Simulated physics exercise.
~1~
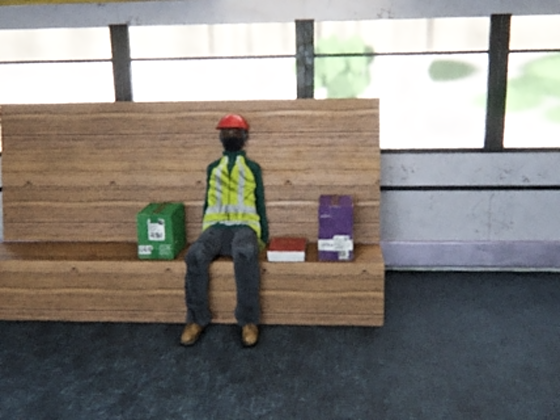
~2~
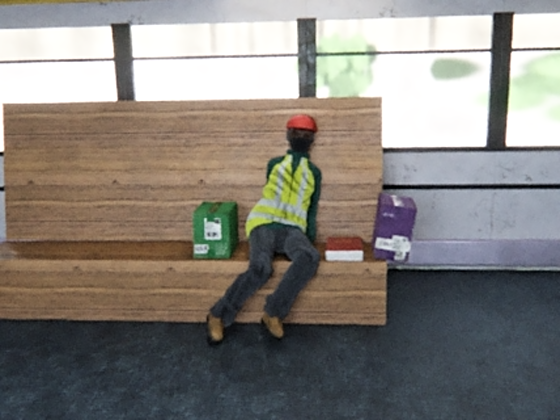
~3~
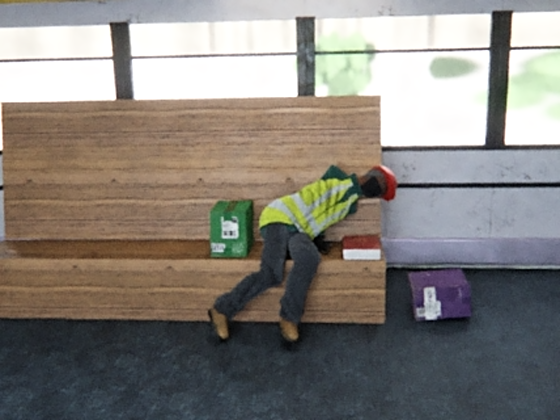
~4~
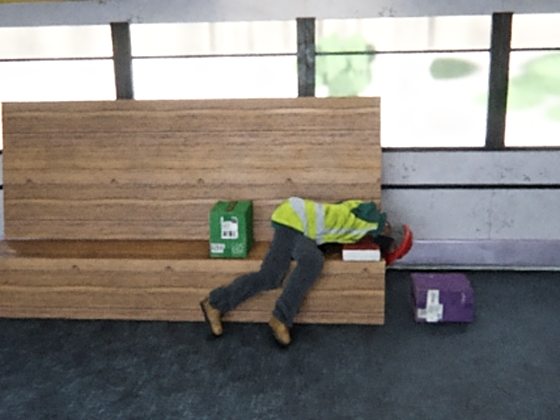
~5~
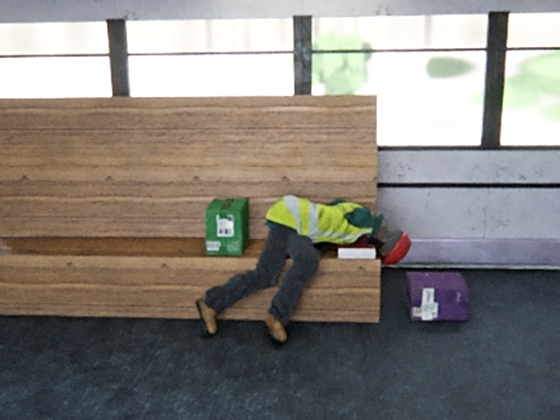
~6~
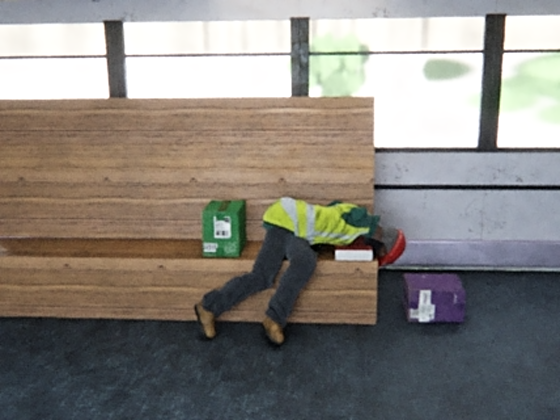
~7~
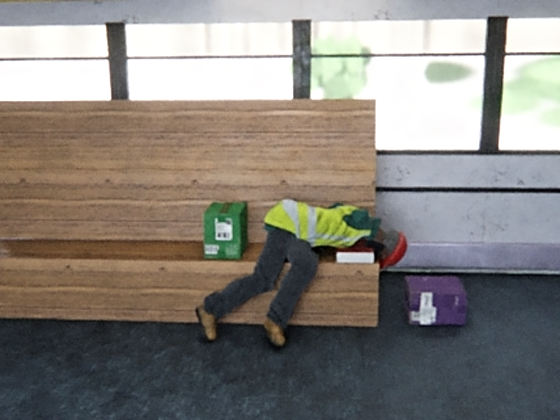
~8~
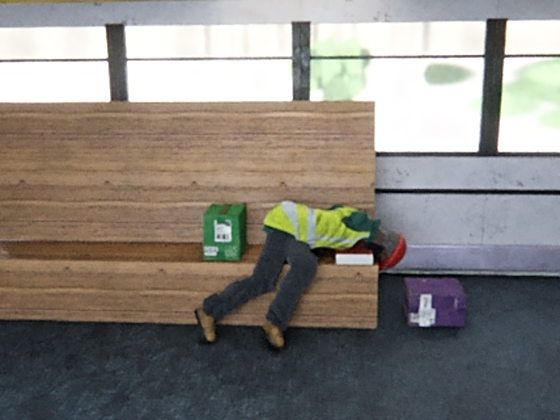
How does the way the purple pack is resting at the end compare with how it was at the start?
At the start the purple pack stands upright on the bench, but at the end it lies on its side on the floor.
Inside a tram, a slightly swaying view faces a long wooden side bench below bright windows. A commuter in a red helmet, yellow vest and dark trousers sits upright on it, with a green box-like holdall to the left and a flat red folder and a purple pack to the right. Everything on the seat slides right, and the commuter leans over as the purple pack tips off the bench end to the floor. The commuter topples sideways across the red folder, head hanging past the end. Finally all lies still, with hips, folder and green holdall still on the seat.
